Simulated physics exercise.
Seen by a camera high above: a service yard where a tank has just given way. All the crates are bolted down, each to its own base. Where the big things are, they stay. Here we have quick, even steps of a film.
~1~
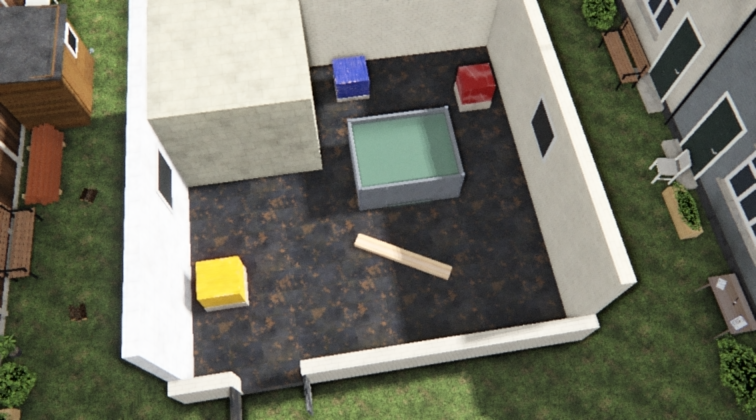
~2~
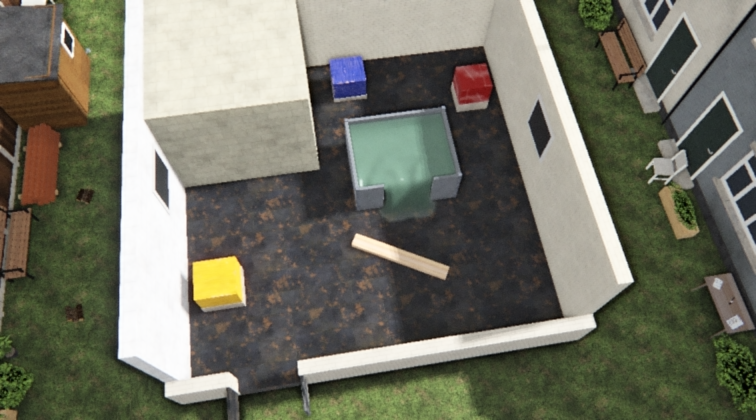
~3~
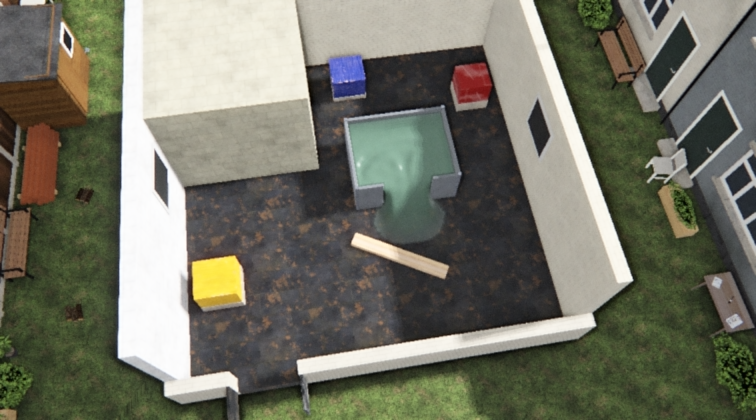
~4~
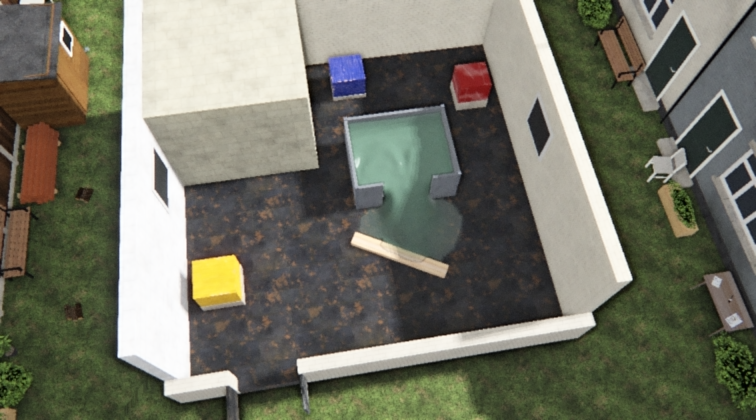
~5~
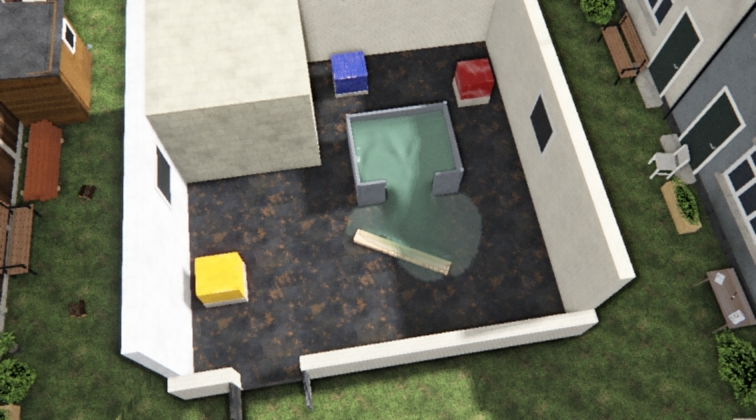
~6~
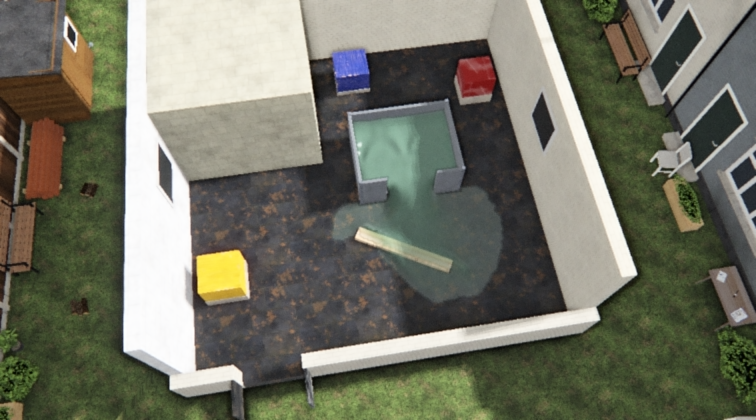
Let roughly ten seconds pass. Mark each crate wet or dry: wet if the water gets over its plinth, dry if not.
Red crate dry, blue crate dry, yellow crate dry.
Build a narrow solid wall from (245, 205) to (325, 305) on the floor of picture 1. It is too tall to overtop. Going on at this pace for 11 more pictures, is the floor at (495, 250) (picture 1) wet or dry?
There: Under water.
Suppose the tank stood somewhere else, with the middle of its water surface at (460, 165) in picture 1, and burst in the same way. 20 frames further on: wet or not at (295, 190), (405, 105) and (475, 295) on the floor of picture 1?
Taking the three spots in order: Bare, bare, swamped.
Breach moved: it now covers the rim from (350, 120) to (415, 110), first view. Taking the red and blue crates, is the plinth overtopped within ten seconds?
So the red crate goes wet while the blue crate goes wet.
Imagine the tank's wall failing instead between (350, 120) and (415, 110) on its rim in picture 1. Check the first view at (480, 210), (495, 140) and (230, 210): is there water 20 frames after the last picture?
Sodden, then sodden, then spared.
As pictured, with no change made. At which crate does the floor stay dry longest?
Last is the blue-painted one.
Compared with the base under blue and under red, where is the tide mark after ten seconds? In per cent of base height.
80 and 70 per cent, roughly.
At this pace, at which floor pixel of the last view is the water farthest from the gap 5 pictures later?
I'd say at around (562, 320).
A moment on, water covers 35 % of the floor; the red crate not reached, the blue crate not reached, the yellow crate not reached.
Next, water covers 40 % of the floor; the red crate not reached, the blue crate not reached, the yellow crate not reached.
Then, water covers 55 % of the floor; the red crate not reached, the blue crate not reached, the yellow crate water round its plinth.
Later, water covers 90 % of the floor; the red crate water round its plinth, the blue crate water round its plinth, the yellow crate water round its plinth.
In the end, water covers 100 % of the floor; the red crate stayed above the water, the blue crate stayed above the water, the yellow crate stayed above the water.
